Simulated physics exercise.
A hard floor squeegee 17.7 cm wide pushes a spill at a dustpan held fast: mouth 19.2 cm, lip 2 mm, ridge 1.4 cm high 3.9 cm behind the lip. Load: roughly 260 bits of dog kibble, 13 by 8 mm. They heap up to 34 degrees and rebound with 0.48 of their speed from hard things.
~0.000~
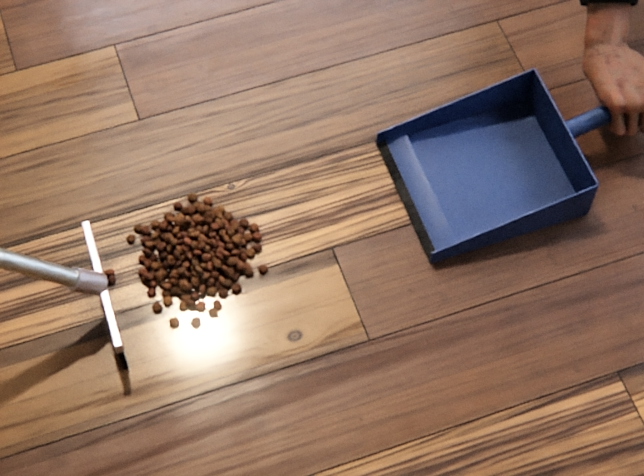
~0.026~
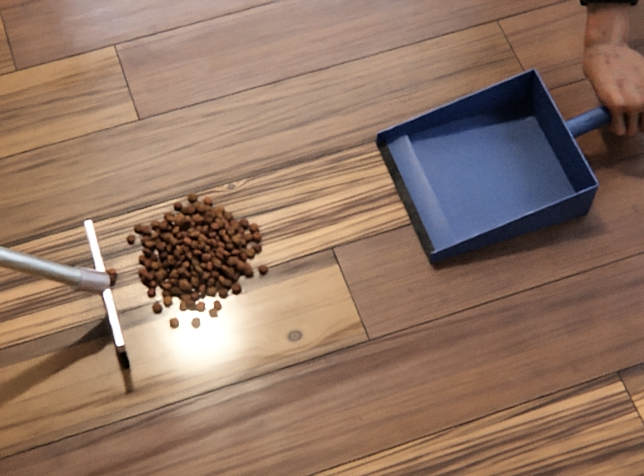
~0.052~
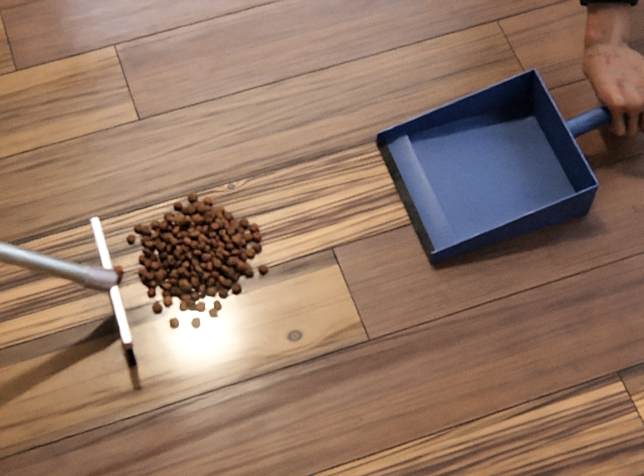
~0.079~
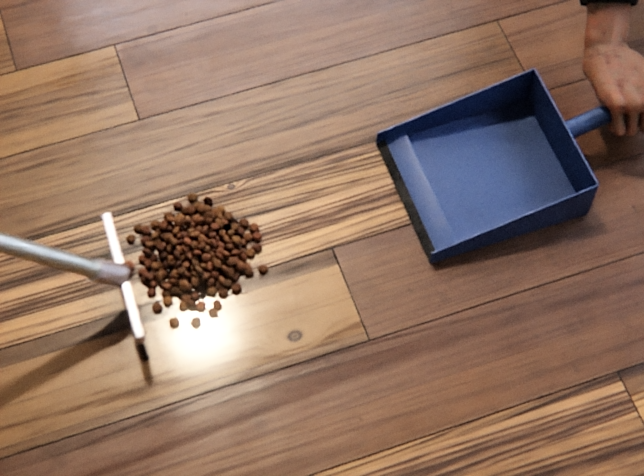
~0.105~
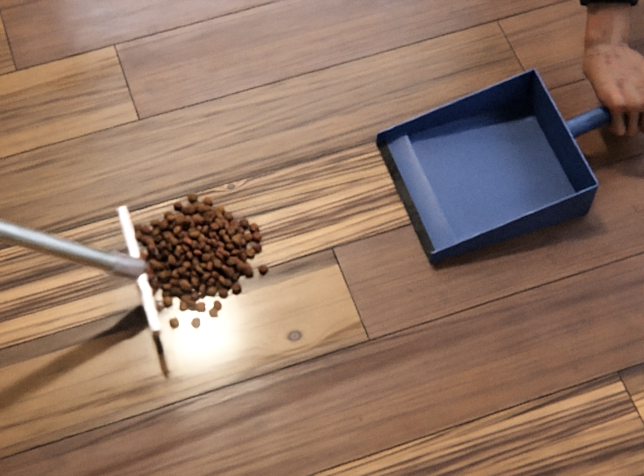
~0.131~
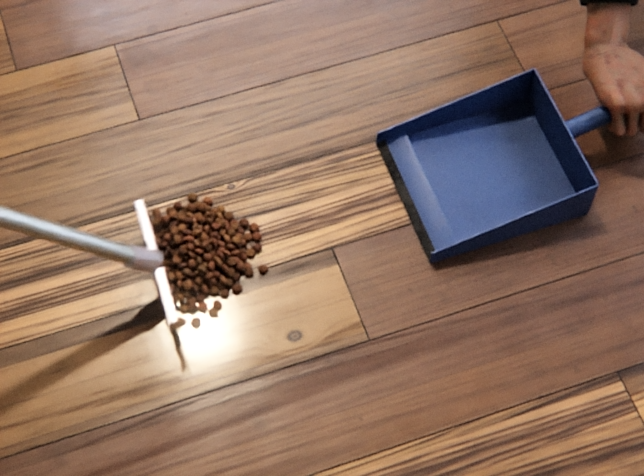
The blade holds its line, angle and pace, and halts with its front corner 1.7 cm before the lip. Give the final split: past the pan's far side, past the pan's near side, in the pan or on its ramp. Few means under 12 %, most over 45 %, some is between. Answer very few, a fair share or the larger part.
Past the pan's far side: A fair share; past the pan's near side: Very few; in the pan or on its ramp: The larger part.
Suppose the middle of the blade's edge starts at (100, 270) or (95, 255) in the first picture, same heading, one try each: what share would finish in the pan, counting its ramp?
About 40 and 30 per cent.
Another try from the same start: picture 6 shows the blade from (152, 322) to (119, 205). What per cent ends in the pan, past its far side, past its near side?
Pan 10, far 40, near 0.
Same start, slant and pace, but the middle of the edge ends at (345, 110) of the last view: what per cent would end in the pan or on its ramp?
Some 10 per cent.
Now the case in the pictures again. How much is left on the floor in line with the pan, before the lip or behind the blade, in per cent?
Roughly 25 per cent.
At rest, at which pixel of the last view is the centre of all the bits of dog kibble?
At about (399, 174).
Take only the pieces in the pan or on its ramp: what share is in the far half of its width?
Some 70 per cent.
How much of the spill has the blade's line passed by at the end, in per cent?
Roughly 20 per cent.
Then, at 0.32 s, middle of the blade 17 cm from the lip; 0 % over the lip, far side 10 %, near side 5 %.
After 0.44 s, middle of the blade 6 cm from the lip; 0 % over the lip, far side 15 %, near side 5 %.
After 0.69 s, middle of the blade 2 cm from the lip; 50 % over the lip, far side 20 %, near side 5 %.
By 1.2 s all is still; far side 20 %, near side 5 %, pan 50 %, in front of the lip or behind the blade 25 %.
